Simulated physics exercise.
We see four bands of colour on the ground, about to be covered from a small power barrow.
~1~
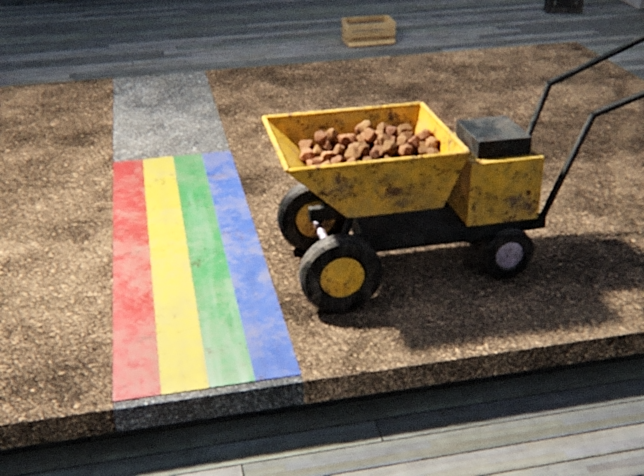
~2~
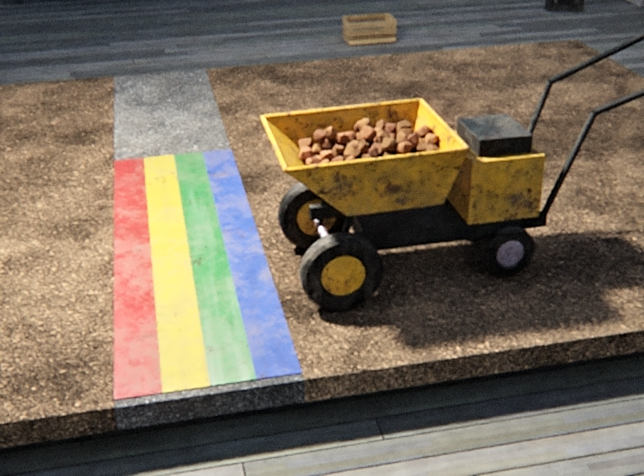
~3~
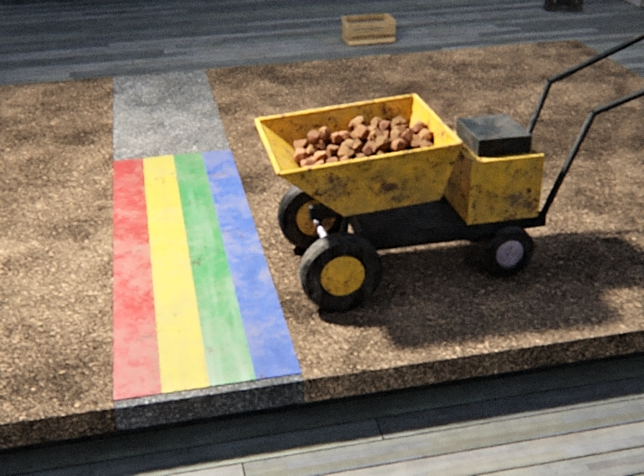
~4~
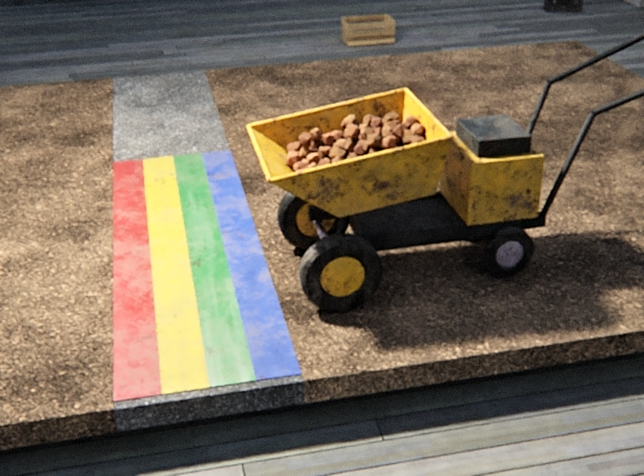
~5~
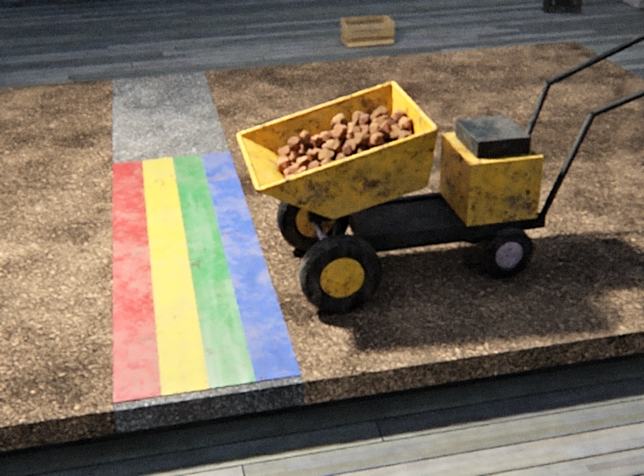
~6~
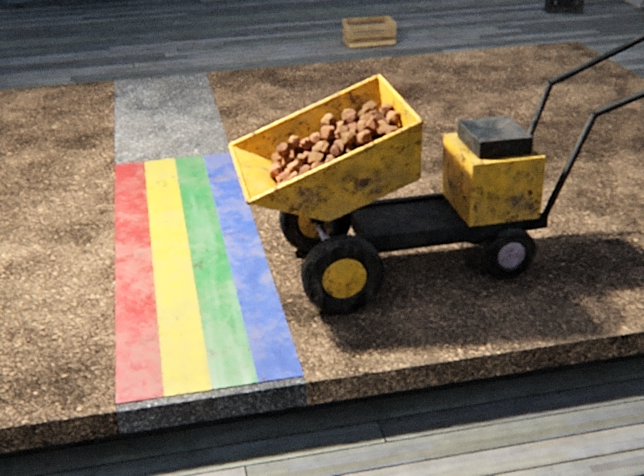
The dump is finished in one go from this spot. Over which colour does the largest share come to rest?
Most lies over the yellow band.
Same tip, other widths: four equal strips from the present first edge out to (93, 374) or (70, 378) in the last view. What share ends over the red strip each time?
Roughly 20 per cent, and 10 per cent.
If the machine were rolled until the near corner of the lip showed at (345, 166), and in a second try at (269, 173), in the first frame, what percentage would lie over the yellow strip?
In turn 20 and 30 in a hundred.
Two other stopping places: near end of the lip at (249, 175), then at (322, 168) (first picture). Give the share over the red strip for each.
Near 40 % and 10 %.
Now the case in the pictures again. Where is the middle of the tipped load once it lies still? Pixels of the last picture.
Close to (162, 294).
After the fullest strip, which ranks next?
It is the strip in red.
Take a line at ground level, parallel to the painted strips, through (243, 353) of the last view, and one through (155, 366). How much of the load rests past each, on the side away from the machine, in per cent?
The first gives 80 %, the second 30 %.
Just after the last frame, skip tipped steeply; every one in the skip.
A moment on, skip tipped right over; roughly two thirds in the skip; just a few over the green strip; roughly a quarter over the yellow strip; just a few over the red strip.
Further on, skip tipped right over; roughly a quarter in the skip; about a tenth over the green strip; roughly a third over the yellow strip; roughly a quarter over the red strip; about a tenth off the paint.
When it is over, skip tipped right over; roughly a quarter in the skip; not one over the blue strip; about a tenth over the green strip; roughly a third over the yellow strip; roughly a quarter over the red strip; about a tenth off the paint.
